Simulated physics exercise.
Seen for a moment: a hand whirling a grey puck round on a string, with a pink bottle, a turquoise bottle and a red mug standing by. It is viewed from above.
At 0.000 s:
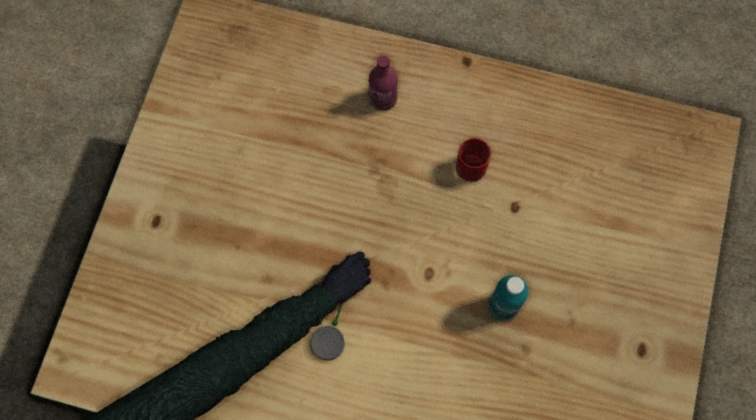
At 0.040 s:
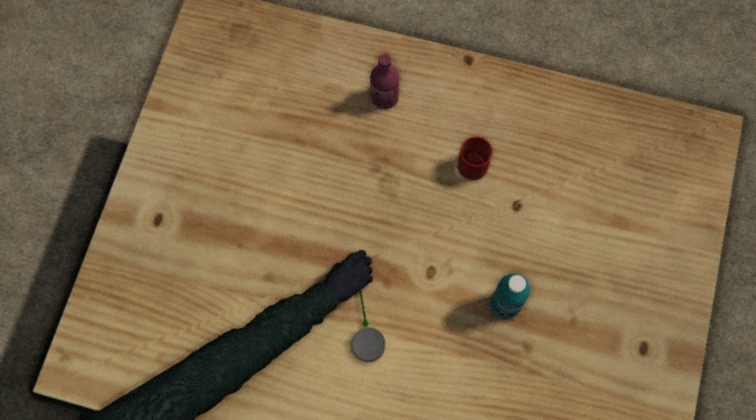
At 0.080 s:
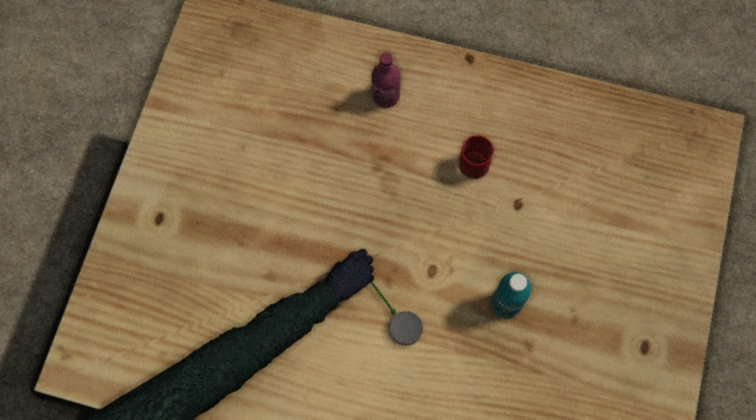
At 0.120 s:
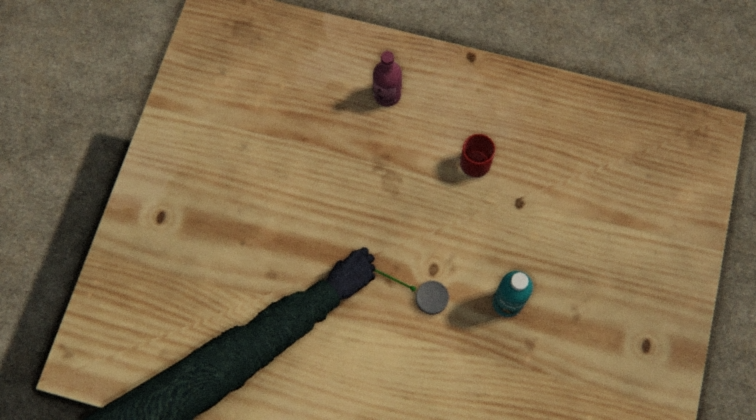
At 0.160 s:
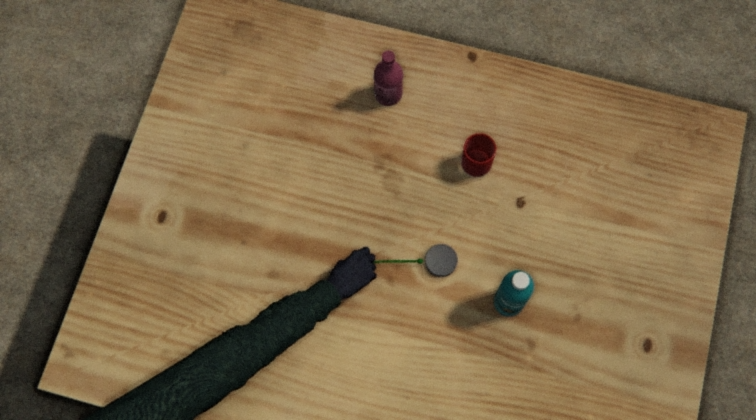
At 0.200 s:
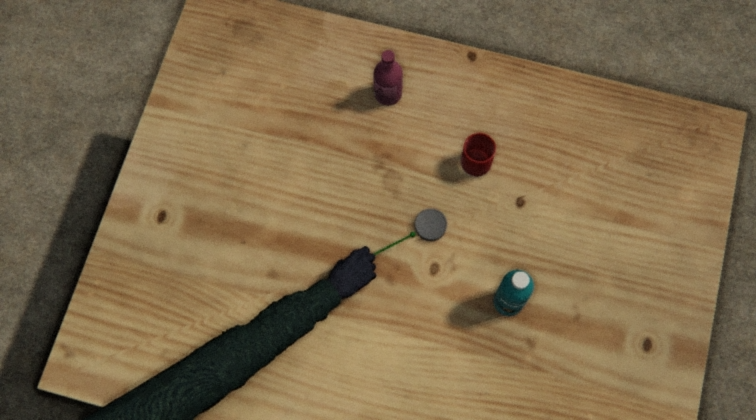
A grey puck on a short green string circles a dark-gloved hand above a pale wooden table, seen from overhead. The dark-sleeved arm reaches in from the lower left, with a pink bottle and a red mug beyond it toward the top and a turquoise bottle to the right. The puck swings anticlockwise from below the hand, round its right side to the upper right, while the hand stays nearly still.
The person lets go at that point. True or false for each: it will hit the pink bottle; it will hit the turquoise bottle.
That it hits the pink bottle is false; that it hits the turquoise bottle is false.
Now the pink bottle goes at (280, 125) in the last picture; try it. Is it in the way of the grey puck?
There it is spared.
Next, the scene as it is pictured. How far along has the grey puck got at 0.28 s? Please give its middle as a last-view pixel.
Somewhere around (387, 171), I reckon.
Around 0.28 s, puck near (386, 171).
Around 0.40 s, puck near (336, 112).
Finally, puck near (291, 59). The pink bottle stays untouched and the turquoise bottle remains clear.
